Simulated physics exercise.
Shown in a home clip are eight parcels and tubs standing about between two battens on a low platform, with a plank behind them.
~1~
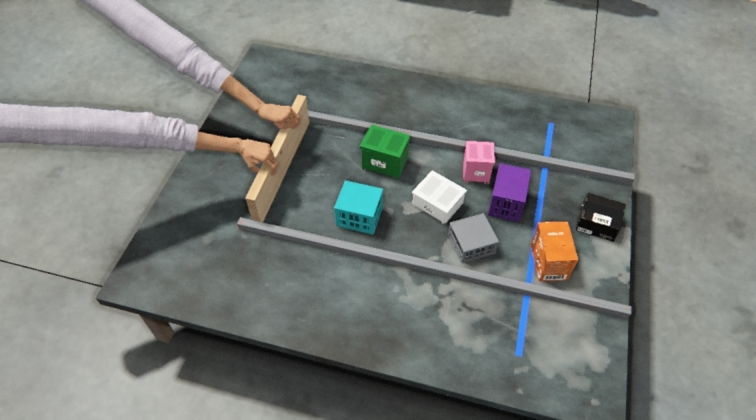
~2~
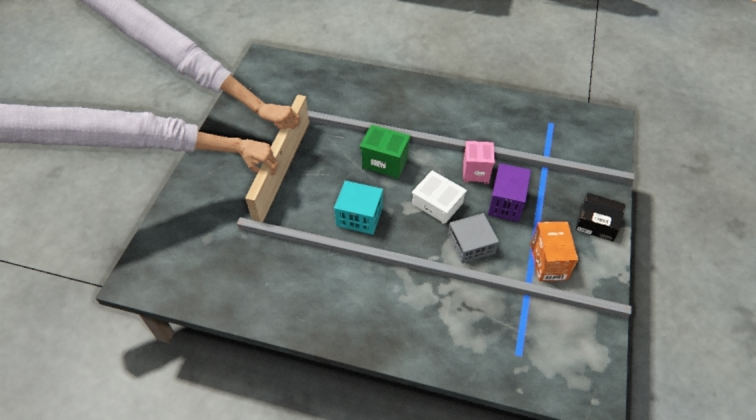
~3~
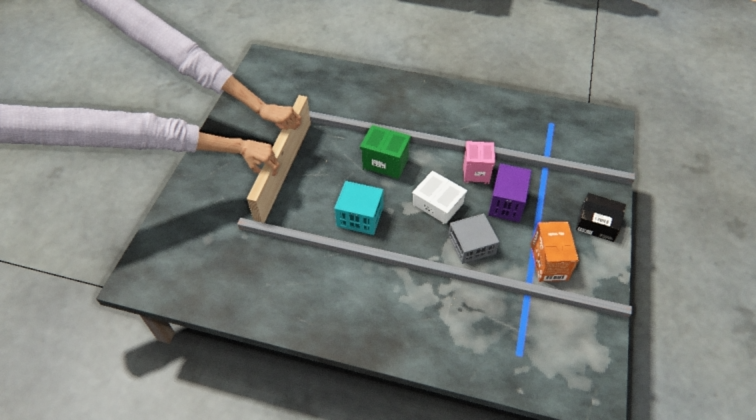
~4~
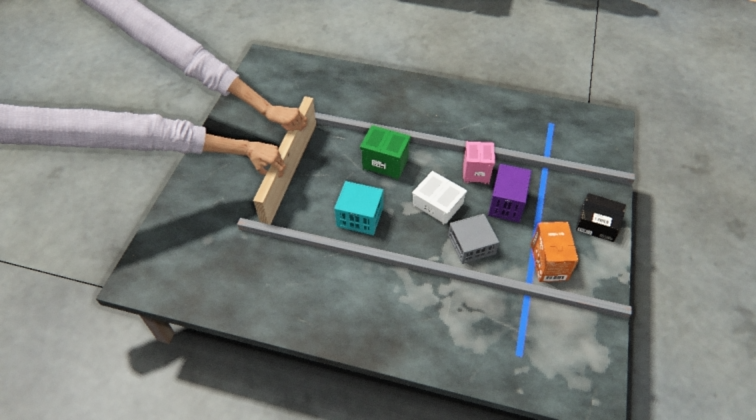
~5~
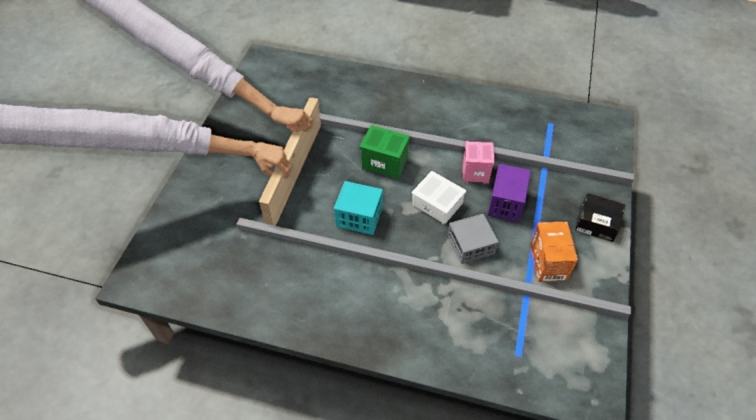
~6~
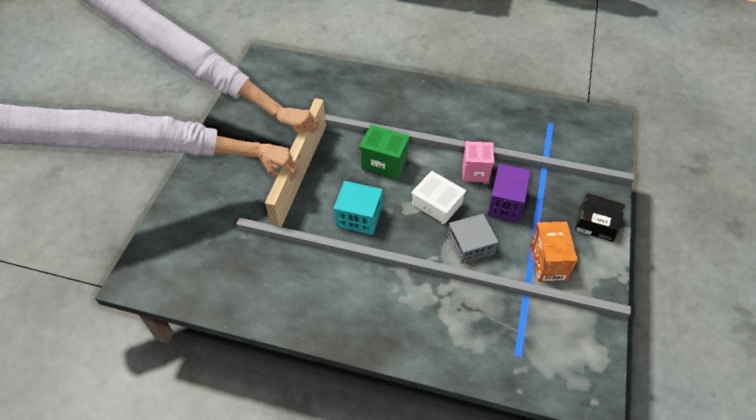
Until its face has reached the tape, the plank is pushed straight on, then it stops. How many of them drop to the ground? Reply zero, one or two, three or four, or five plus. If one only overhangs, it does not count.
One or two.
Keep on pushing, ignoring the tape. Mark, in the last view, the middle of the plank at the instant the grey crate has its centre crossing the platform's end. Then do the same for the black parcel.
Points: About (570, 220) and about (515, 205).
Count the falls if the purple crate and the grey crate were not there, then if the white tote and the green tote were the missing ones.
Fallen: 0, and 0 in the other try.
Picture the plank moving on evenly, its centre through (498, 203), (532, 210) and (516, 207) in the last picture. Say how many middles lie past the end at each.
0, 1 and 1.
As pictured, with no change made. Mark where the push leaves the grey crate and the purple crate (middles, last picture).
The grey crate finishes at (594, 272); the purple crate finishes at (611, 218).
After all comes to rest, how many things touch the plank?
3.
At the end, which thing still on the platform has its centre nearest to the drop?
It is the orange box.
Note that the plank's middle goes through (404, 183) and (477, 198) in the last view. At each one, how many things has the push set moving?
At that stage 3; at the next, 7.
A little later, none off yet; black parcel at rest near (600, 217); orange box at rest near (552, 252); purple crate at rest near (509, 193).
Next, none off yet; black parcel at rest near (600, 217); orange box at rest near (552, 252); purple crate shifted a little near (530, 200).
When it is over, the number that fall off is one or two; down, black parcel.
